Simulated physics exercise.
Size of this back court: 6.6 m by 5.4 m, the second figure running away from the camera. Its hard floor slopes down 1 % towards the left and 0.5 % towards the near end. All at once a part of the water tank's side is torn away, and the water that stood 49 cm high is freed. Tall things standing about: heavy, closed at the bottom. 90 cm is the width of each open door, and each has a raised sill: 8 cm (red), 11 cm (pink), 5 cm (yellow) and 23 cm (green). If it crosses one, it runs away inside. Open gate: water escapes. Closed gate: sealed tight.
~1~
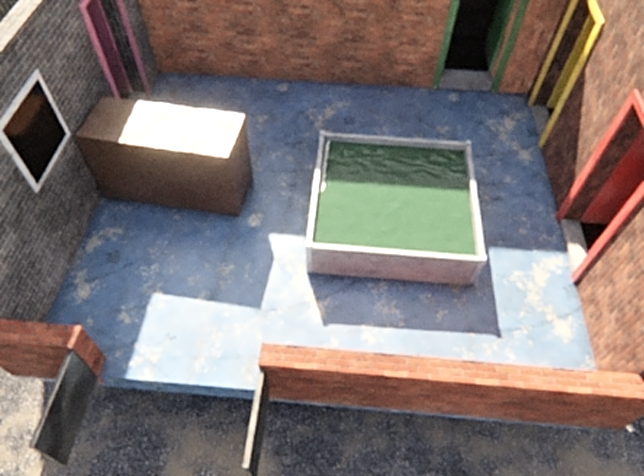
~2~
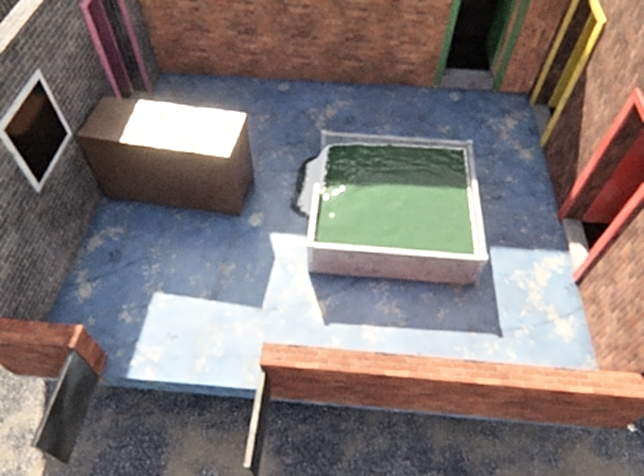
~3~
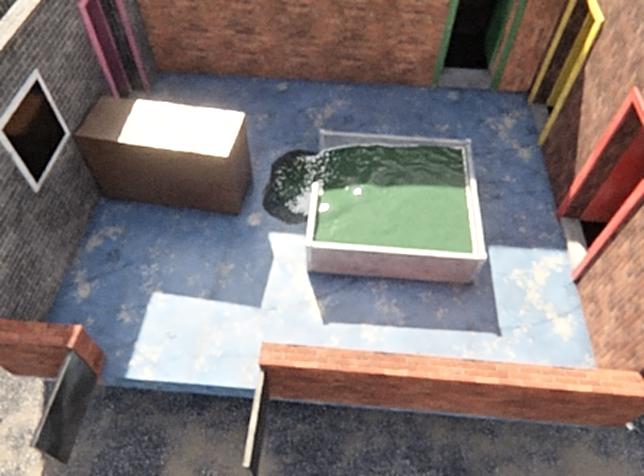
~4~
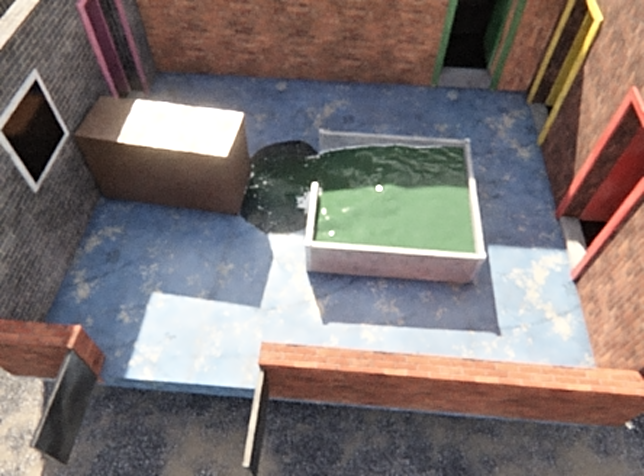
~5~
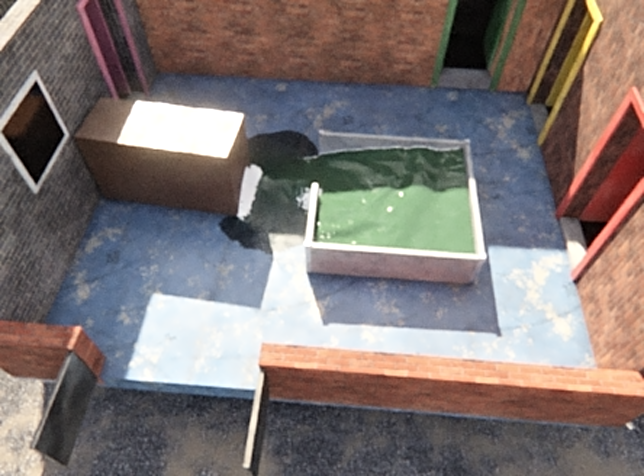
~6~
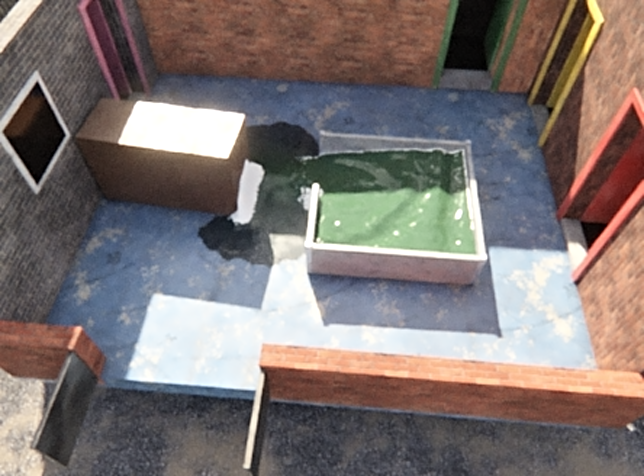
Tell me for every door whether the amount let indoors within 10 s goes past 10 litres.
Here it is: The red door stays short of it; the pink door goes past it; the yellow door stays short of it; the green door stays short of it.
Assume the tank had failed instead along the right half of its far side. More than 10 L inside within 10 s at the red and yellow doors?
Short answer, against that limit: Red is fine, yellow overshoots.
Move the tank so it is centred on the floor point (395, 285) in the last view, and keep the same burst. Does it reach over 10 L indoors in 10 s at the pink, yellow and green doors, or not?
Pink gets no more than that, yellow gets no more than that, green gets no more than that.
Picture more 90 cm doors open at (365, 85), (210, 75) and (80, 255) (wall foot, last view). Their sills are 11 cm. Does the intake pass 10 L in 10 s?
Less, more, less.
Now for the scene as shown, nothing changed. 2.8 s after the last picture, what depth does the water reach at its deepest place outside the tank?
Around 22 centimetres.
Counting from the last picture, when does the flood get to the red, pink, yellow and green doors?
Arrival: Red not within the 10 s, pink 0.7 s, yellow 7.5 s, green 5.5 s.
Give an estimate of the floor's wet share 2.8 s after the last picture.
Wet share: Near 45 percent.
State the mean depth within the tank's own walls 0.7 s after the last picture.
The average depth is around 36 cm.
Then, 0.7 s after the last picture water covers 20 % of the floor and is deepest (36 cm) near (253, 191); red door not reached, pink door not reached, yellow door not reached, green door not reached.
Then, 1.5 s after the last picture water covers 40 % of the floor and is deepest (34 cm) near (157, 79); red door not reached, pink door 18 cm at the sill, 6 L in, yellow door not reached, green door not reached.
Then, 2.8 s after the last picture water covers 45 % of the floor and is deepest (22 cm) near (253, 191); red door not reached, pink door 19 cm at the sill, 35 L in, yellow door not reached, green door not reached.
Then, 5.3 s after the last picture water covers 65 % of the floor and is deepest (18 cm) near (148, 98); red door not reached, pink door 16 cm at the sill, 62 L in, yellow door not reached, green door not reached.
Then, 9.3 s after the last picture water covers 90 % of the floor and is deepest (12 cm) near (114, 173); red door not reached, pink door 12 cm at the sill, 75 L in, yellow door 7 cm at the sill, 0 L in, green door 3 cm at the sill, 0 L in.
